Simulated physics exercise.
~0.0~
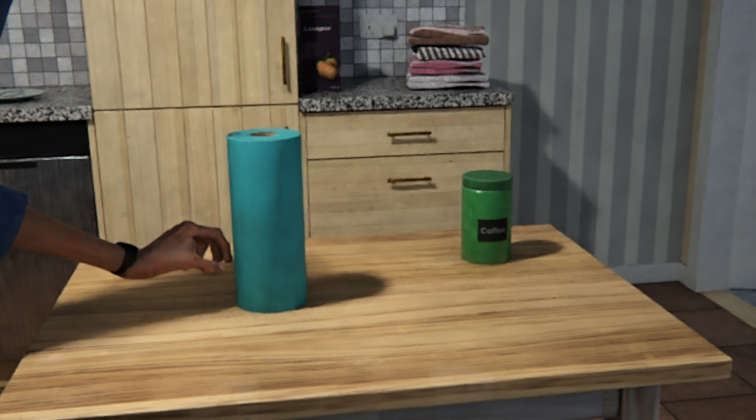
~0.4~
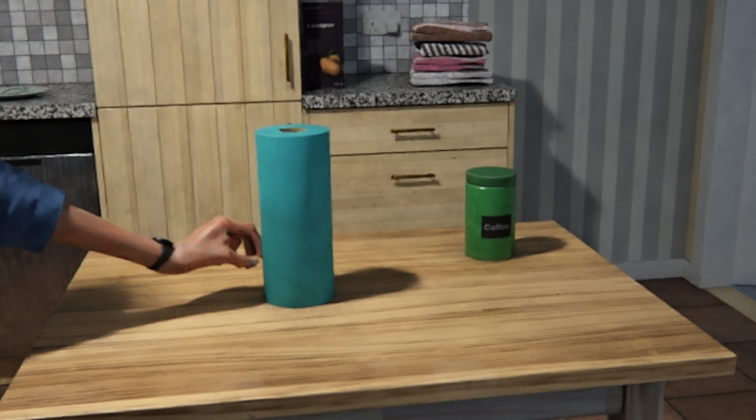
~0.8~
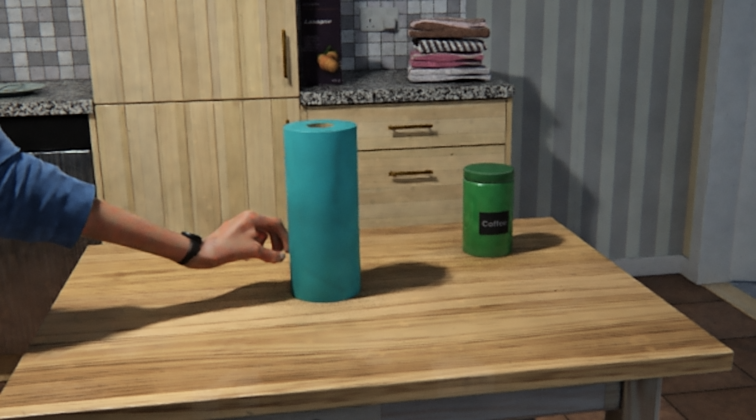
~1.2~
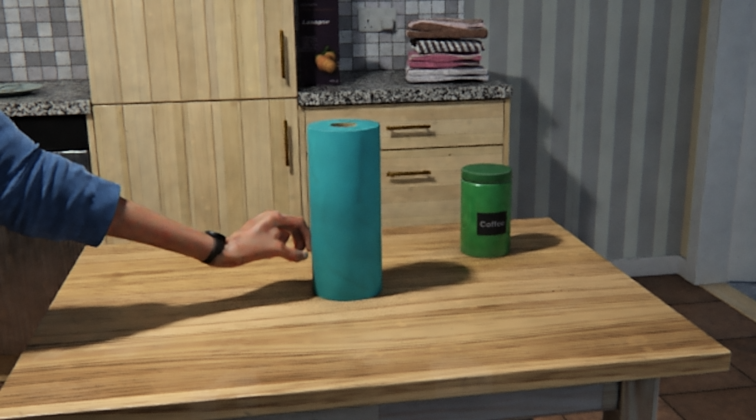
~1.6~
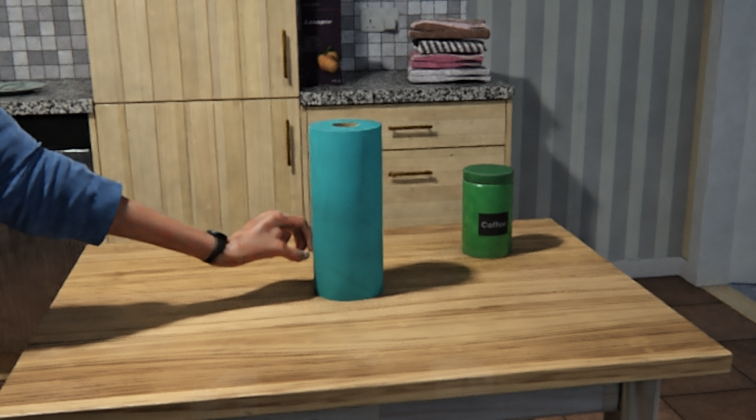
A turquoise roll sliding upright to the right across a wooden table, pushed by a hand, and stopping short of a green jar.
